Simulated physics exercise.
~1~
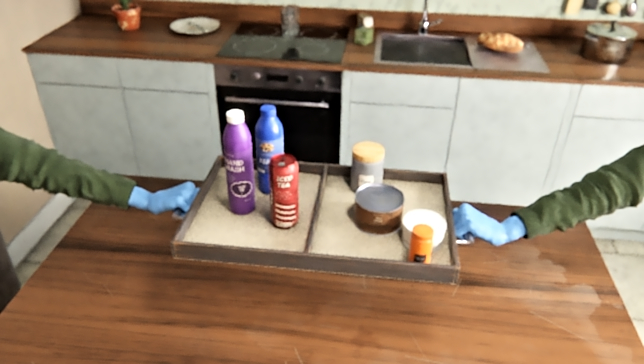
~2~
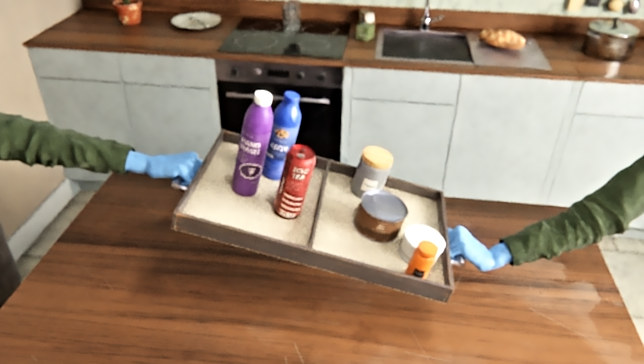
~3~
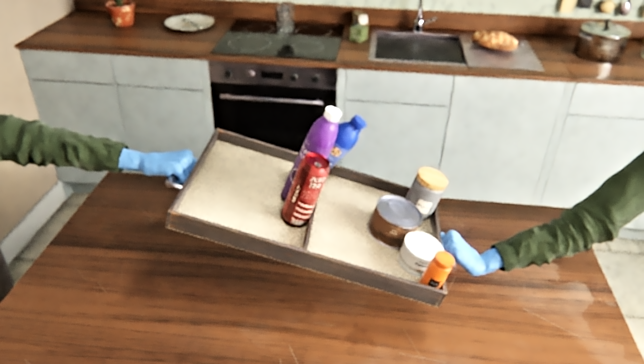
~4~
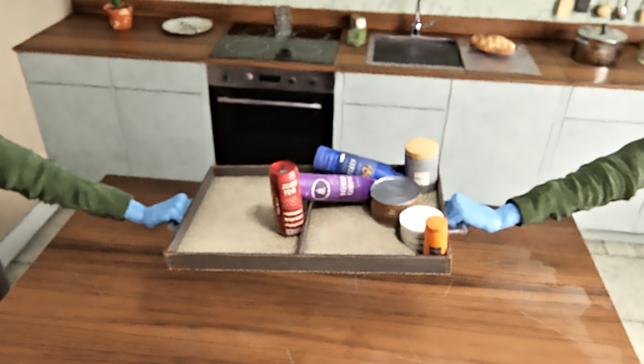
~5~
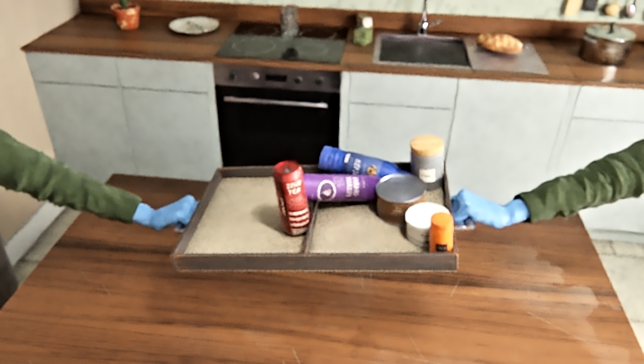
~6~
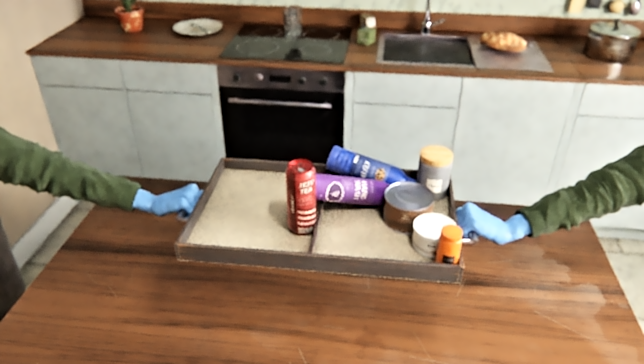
The video shows two gloved hands holding a divided tray of containers above a wooden counter and tilting it down to the right, so several items slide and the purple and blue bottles topple, remaining on their sides as the tray returns to level with the red can upright.
